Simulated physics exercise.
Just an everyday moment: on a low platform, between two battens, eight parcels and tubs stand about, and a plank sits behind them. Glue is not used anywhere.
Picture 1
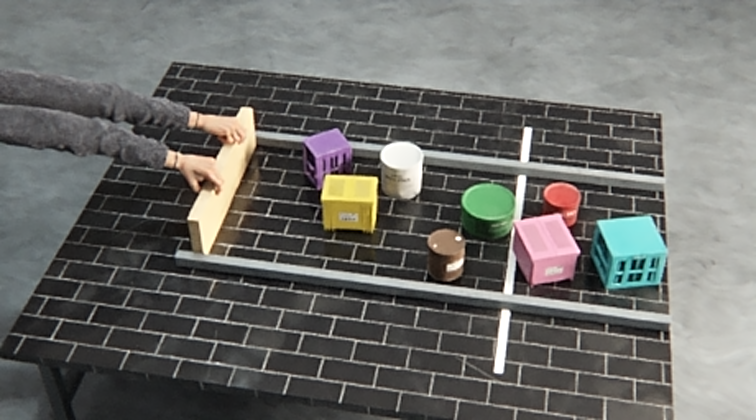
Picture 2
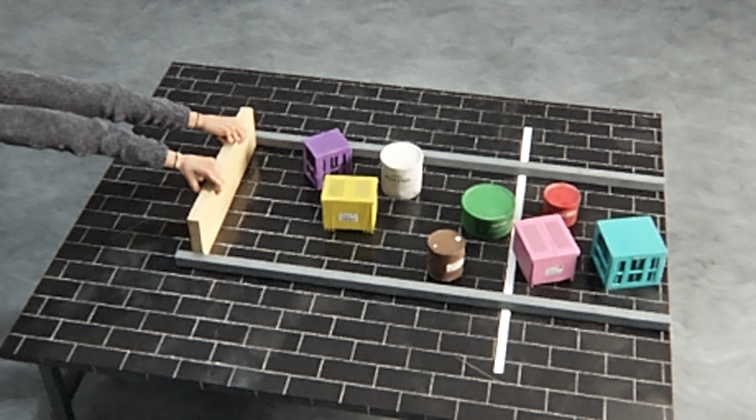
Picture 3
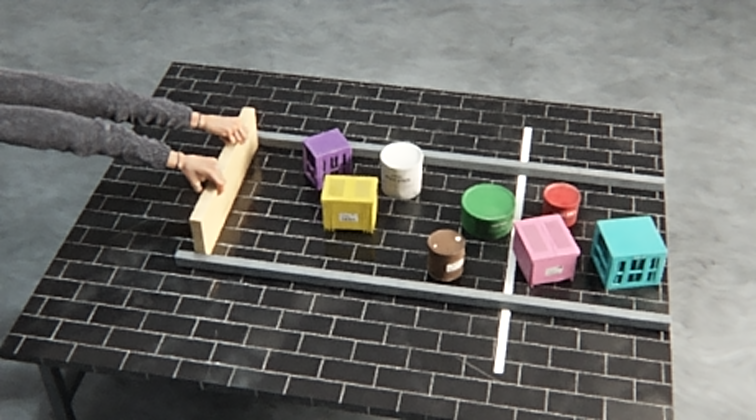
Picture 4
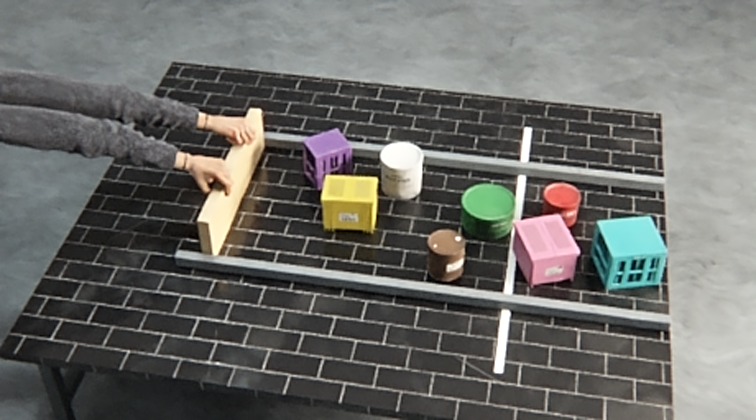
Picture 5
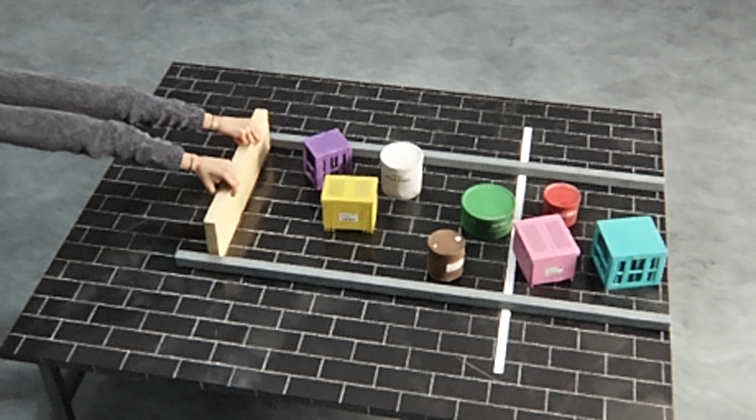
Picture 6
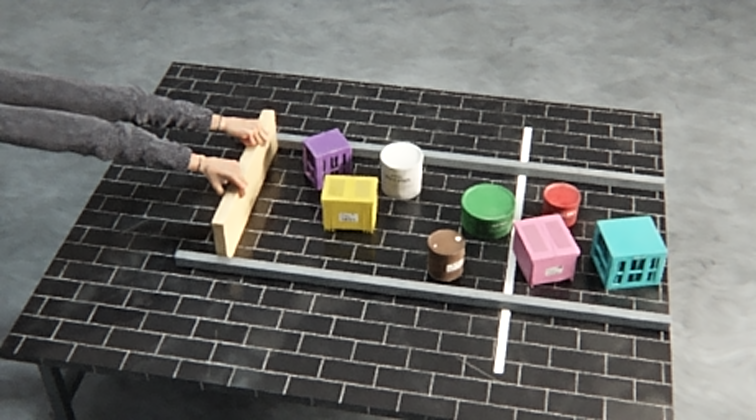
At the start, two hands hold a wooden plank upright at the left of a dark tiled table, with colorful crates and tubs standing between two rails and a white strip crossing them. The hands then slide the plank slightly to the right, nearing the purple and yellow crates, while every container stays still.
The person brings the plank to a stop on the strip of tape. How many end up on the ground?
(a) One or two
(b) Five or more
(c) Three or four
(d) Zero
d.
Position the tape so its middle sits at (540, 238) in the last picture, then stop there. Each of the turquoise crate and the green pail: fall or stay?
Outcome - turquoise crate: It leaves the top; green pail: It keeps its spot.
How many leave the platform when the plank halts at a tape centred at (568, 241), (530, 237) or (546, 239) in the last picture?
In order, the counts are 1, 0 and 1.
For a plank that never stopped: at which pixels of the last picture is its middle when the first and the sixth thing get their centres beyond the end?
(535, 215) and (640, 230).
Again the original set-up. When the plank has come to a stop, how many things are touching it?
In contact: 3.
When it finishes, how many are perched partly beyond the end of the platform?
As for overhanging, the count is 1.
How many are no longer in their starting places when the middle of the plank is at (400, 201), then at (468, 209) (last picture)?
The first number is 3, the next one 7.
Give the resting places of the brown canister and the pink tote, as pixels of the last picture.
Final centres, first then second: (529, 266), (589, 265).
A little later, none off yet; turquoise crate at rest near (628, 253); red pail at rest near (561, 206); pink tote at rest near (544, 251).
When it is over, the number that fall off is zero.
